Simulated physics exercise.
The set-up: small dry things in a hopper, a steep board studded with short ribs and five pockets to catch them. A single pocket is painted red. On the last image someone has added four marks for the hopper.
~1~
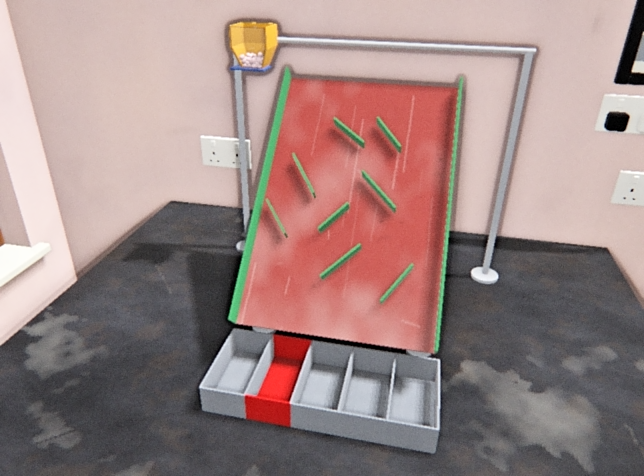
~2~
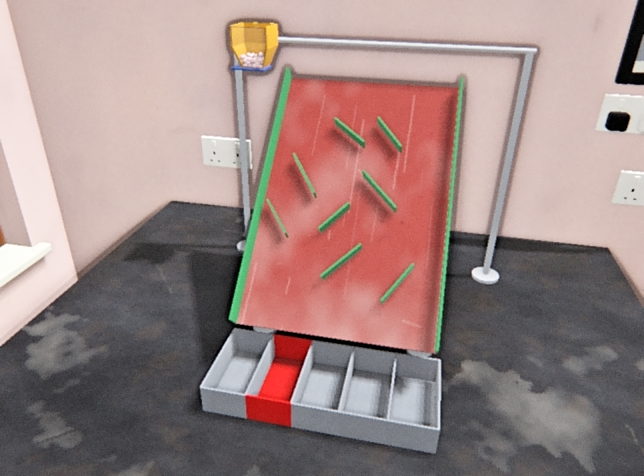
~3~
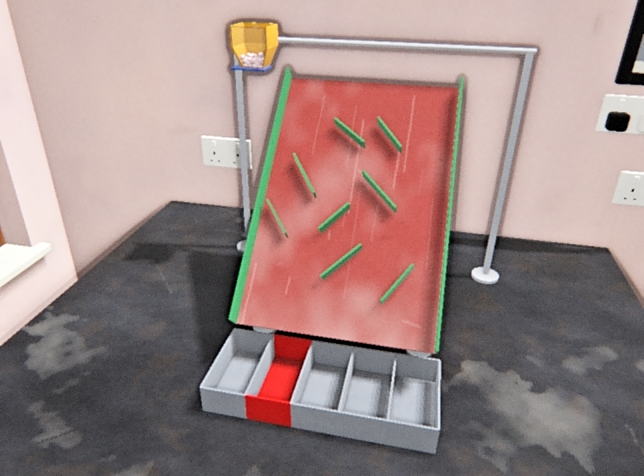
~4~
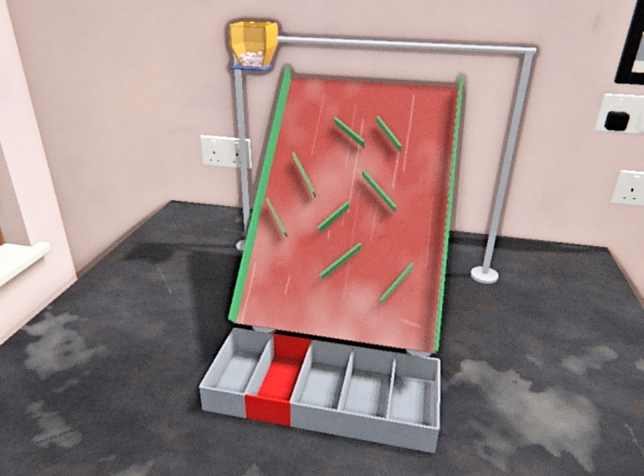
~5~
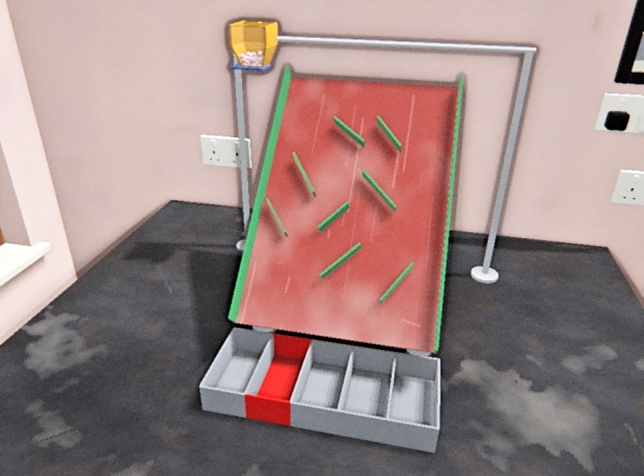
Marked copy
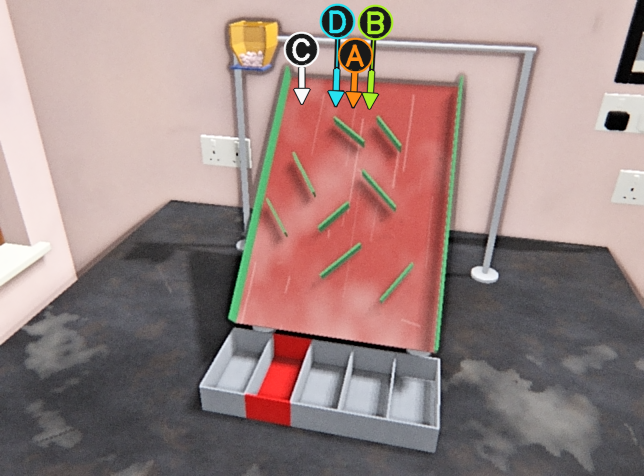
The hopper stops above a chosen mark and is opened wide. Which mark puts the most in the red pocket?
Take C.
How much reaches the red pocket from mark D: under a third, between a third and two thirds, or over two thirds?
It is under a third.
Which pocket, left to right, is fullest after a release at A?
The fifth.
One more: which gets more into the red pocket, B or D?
Mark D.
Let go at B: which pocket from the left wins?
The fifth from the left.
On the marked copy, mark A meets the board at (353, 101); mark B meets the board at (369, 103); mark C meets the board at (301, 98); mark D meets the board at (335, 100).
With A, about a tenth in the red pocket, roughly two thirds in other pockets, roughly a quarter outside the box.
With B, about a tenth in the red pocket, the larger part in other pockets, about a tenth outside the box.
With C, roughly a quarter in the red pocket, roughly half in other pockets, roughly a quarter outside the box.
With D, about a tenth in the red pocket, roughly two thirds in other pockets, roughly a quarter outside the box.
